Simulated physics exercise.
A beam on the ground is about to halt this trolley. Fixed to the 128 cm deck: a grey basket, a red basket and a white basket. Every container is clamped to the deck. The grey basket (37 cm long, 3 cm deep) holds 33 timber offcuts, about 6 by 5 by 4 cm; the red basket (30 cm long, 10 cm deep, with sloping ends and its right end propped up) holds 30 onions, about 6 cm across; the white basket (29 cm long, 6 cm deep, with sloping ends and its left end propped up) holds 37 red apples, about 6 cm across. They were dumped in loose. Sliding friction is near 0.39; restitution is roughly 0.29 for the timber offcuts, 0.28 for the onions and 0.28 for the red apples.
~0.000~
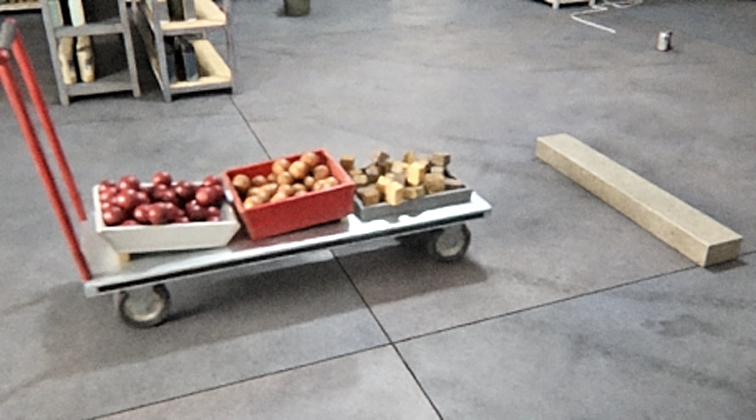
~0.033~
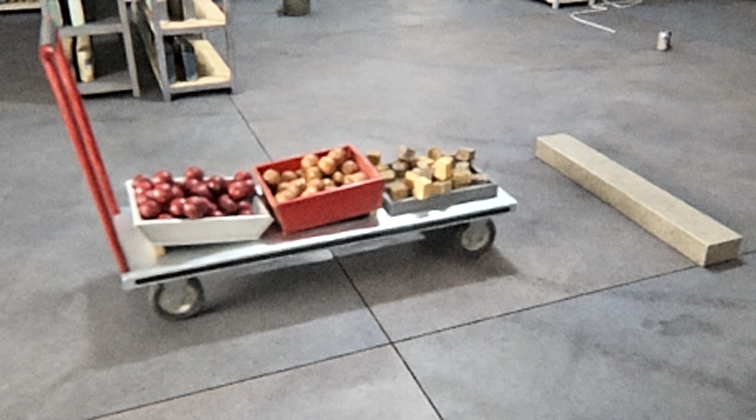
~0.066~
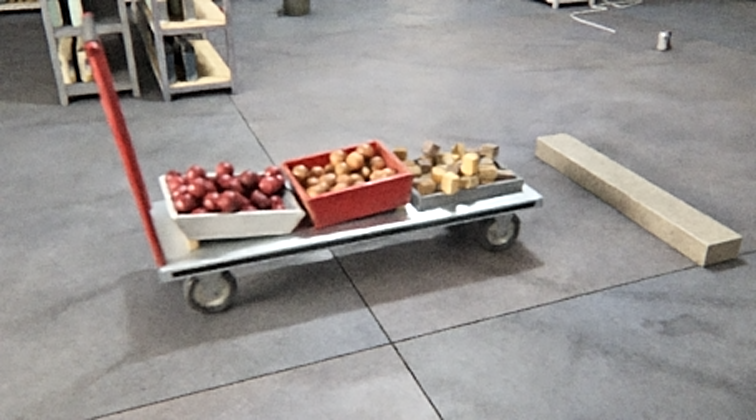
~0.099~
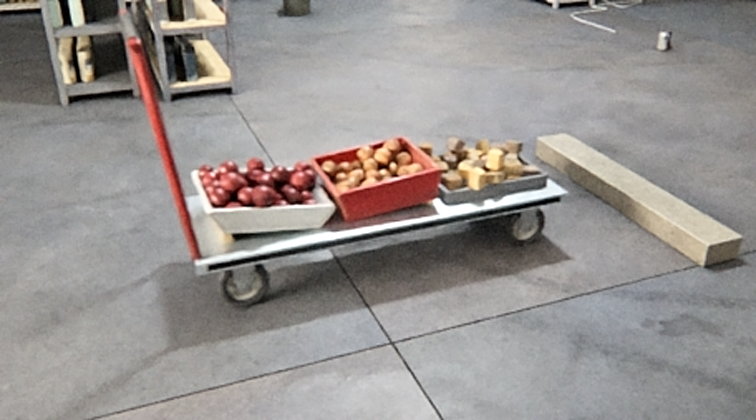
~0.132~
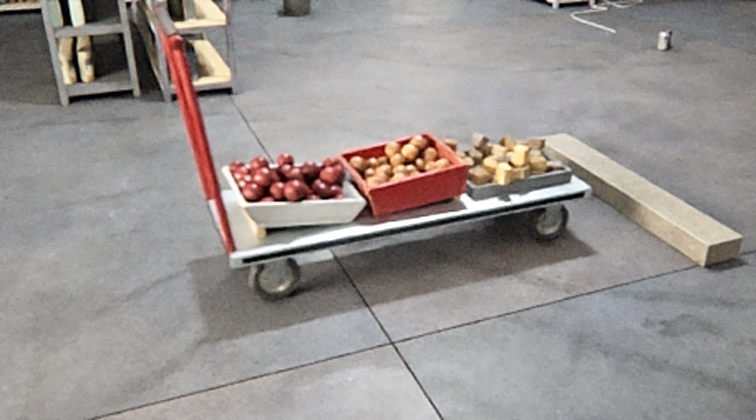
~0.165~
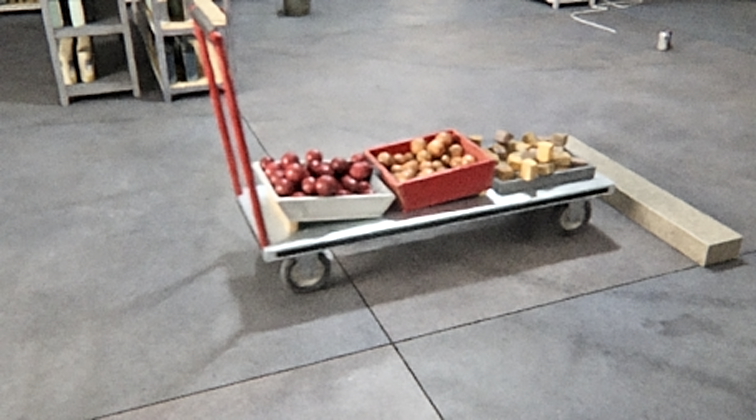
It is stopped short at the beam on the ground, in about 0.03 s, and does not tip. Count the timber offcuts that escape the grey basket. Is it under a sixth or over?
More than one in six of the timber offcuts leave the grey basket.
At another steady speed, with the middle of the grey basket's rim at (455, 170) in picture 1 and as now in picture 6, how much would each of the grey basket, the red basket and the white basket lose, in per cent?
Then grey basket 20, red basket 0, white basket 10 per cent.
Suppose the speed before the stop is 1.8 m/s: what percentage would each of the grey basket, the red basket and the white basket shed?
Then grey basket 20, red basket 0, white basket 20 per cent.
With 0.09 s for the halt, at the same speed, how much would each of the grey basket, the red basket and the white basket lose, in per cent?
In that case grey basket 30, red basket 0, white basket 40 per cent.
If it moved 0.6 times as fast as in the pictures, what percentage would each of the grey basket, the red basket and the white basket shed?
Then grey basket 20, red basket 0, white basket 20 per cent.
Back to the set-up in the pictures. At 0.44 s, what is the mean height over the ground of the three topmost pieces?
About 56 cm.
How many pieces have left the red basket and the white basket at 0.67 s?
About: Red basket 1, white basket 14.
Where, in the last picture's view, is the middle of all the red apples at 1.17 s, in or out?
Near (415, 172).
After 0.22 s, the wheels strike.
After 0.32 s, 3 of 33 out of the grey basket, 0 of 30 out of the red basket and 5 of 37 out of the white basket.
After 0.44 s, 8 of 33 out of the grey basket, 0 of 30 out of the red basket and 11 of 37 out of the white basket.
After 0.67 s, 10 of 33 out of the grey basket, 1 of 30 out of the red basket and 14 of 37 out of the white basket.
Final count (at 1.17 s), 10 of 33 out of the grey basket, 1 of 30 out of the red basket and 14 of 37 out of the white basket. Asked share, 10 of 33, 30 per cent.
